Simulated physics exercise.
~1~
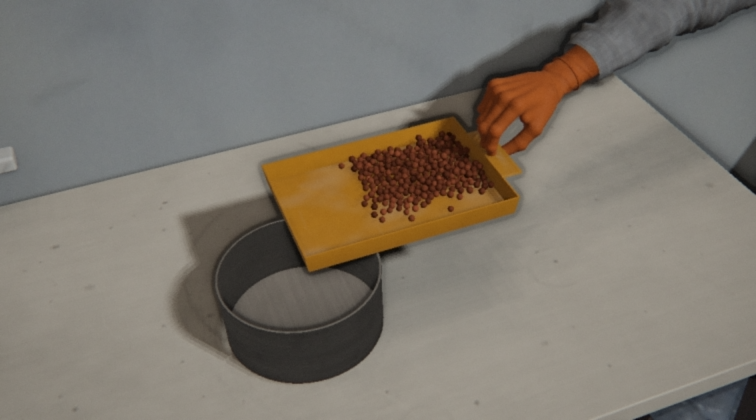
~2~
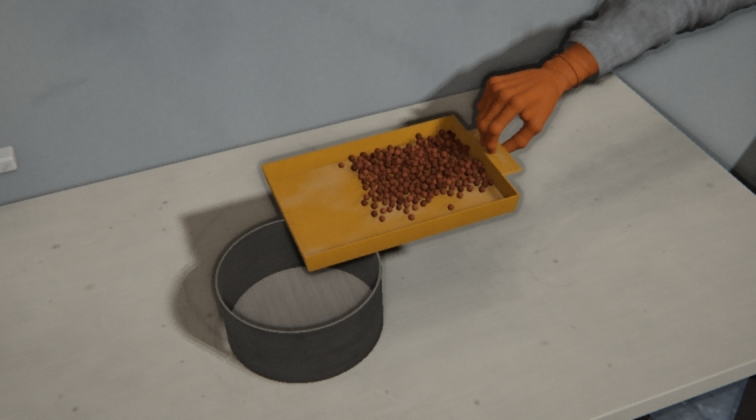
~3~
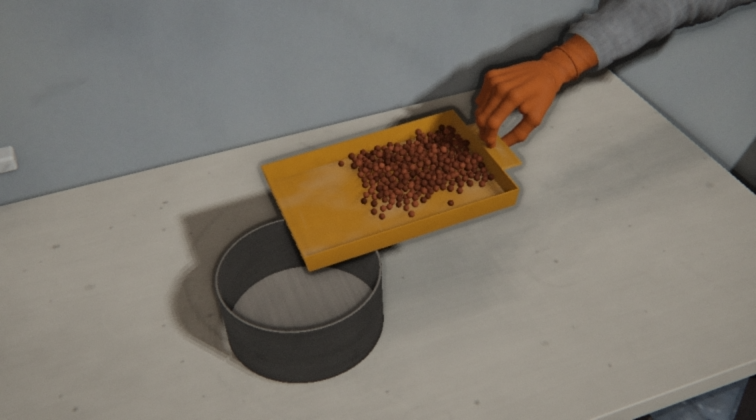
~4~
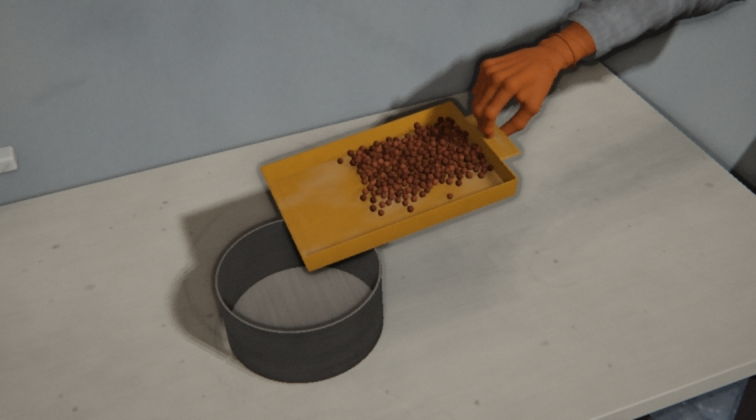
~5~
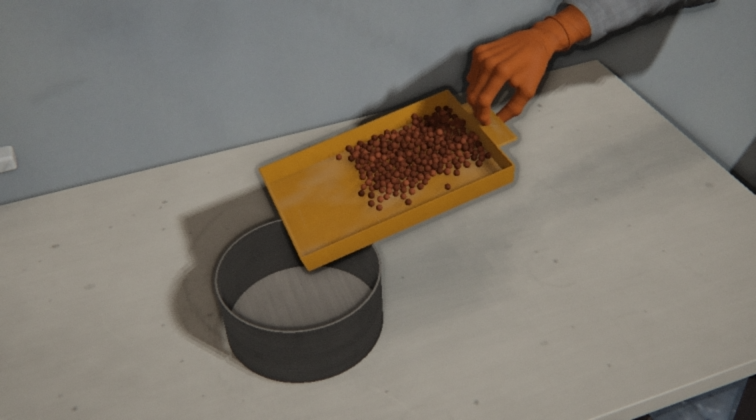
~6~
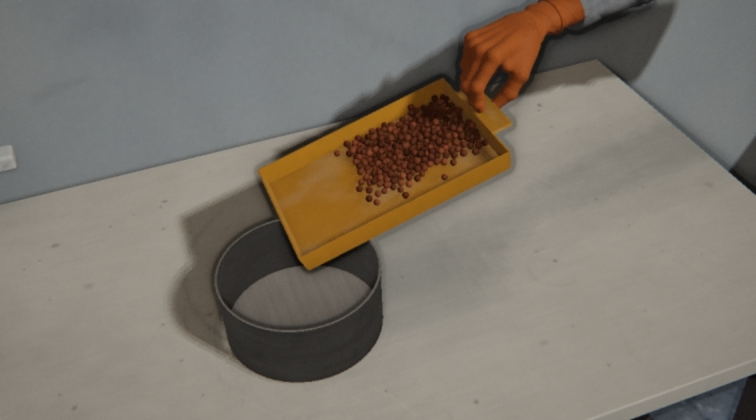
Orange-gloved hand gradually raising the handle end of a yellow tray of reddish-brown pellets, its other end over a dark round pot.
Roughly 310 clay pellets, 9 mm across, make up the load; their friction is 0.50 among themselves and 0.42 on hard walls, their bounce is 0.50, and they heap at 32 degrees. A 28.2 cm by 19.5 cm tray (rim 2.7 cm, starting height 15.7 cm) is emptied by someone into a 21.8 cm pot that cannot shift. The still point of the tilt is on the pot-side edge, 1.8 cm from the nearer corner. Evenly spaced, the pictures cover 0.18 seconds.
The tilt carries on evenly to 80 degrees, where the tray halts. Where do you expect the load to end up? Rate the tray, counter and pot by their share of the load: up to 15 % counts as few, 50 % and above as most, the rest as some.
Tray: Some; counter: Some; pot: Some.
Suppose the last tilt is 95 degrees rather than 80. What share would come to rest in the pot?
Roughly 60 %.
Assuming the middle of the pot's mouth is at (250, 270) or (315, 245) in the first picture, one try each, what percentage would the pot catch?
Roughly 60 and 30 percent.
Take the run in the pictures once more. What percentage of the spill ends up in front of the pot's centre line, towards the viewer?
About 10 per cent.
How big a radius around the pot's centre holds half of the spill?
Distance: Around 24 cm.
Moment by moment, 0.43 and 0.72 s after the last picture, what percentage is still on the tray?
About 95, 35.
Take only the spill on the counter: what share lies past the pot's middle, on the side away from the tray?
I'd put it at close to 100 per cent.
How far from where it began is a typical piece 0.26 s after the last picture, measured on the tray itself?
4 cm.
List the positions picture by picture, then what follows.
The first picture shows tray tilt 0 degrees, front corners at (308, 255) and (515, 196); middle of the pieces at (420, 170); pot at (299, 271).
The second picture shows tray tilt 1 degrees, front corners at (307, 255) and (515, 194); middle of the pieces at (420, 169).
The third picture shows tray tilt 3 degrees, front corners at (307, 255) and (515, 188); middle of the pieces at (420, 165).
The fourth picture shows tray tilt 6 degrees, front corners at (305, 255) and (514, 178), lowest corner left back; middle of the pieces at (419, 159).
The fifth picture shows tray tilt 11 degrees, front corners at (303, 255) and (510, 165), lowest corner left back; middle of the pieces at (416, 150).
The sixth picture shows tray tilt 15 degrees, front corners at (301, 255) and (505, 152), lowest corner left back; middle of the pieces at (413, 142); pot at (298, 269).
Then, 0.26 s after the last picture, tilt 48 degrees; the tray holds 100 %, the pot 0 %.
Then, 0.43 s after the last picture, tilt 70 degrees; the tray holds 95 %, the pot 0 %.
Then, 0.72 s after the last picture, tilt 80 degrees; the tray holds 35 %, the pot 30 %.
In the end, tray 30 %, counter 35 %, pot 35 %.
